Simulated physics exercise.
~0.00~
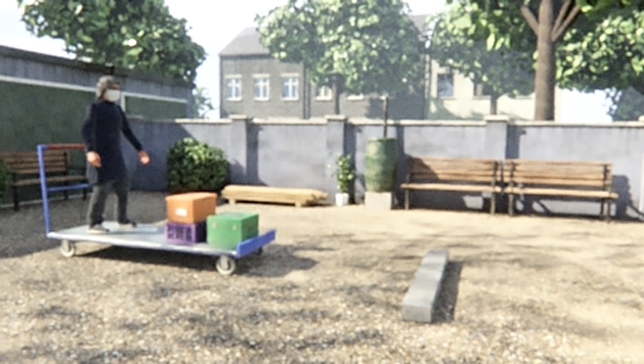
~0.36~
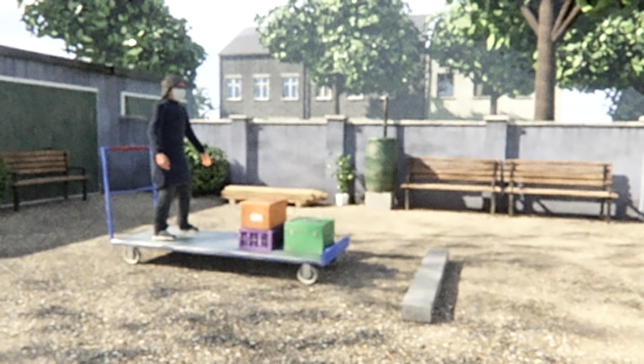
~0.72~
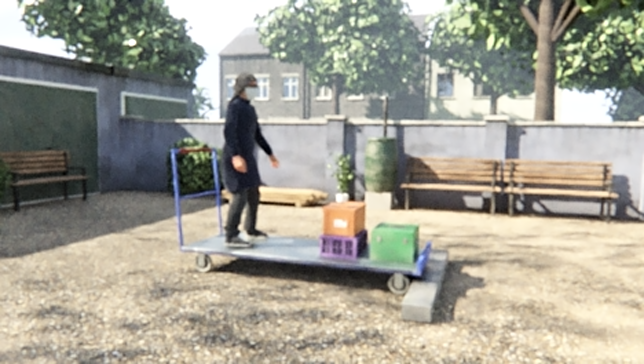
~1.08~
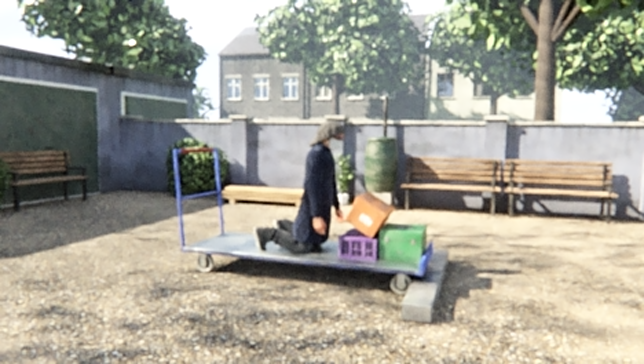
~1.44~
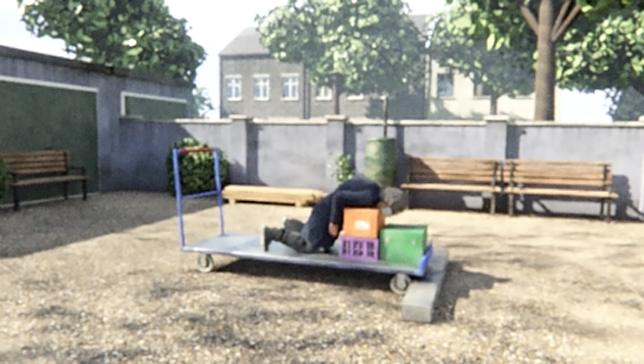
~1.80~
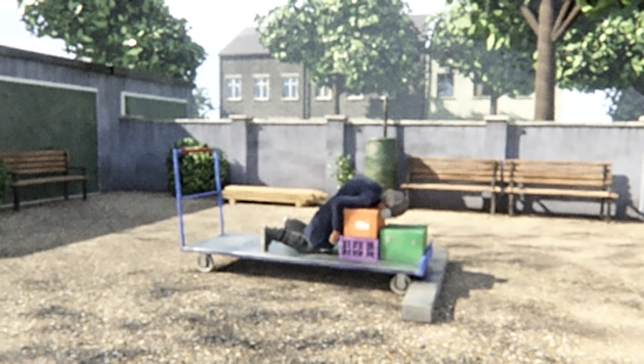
In a sunlit gravel yard with benches along a grey wall, a person in a long dark coat stands on a flat trolley carrying an orange tote on a purple crate beside a green toolbox. The trolley rolls right toward a low concrete kerb and stops against it. The person drops to their knees and pitches forward into the load, and the orange tote tips toward the green toolbox. It settles back upright on the purple crate as the person slumps over it. Everything ends still, with all three containers and the person aboard.
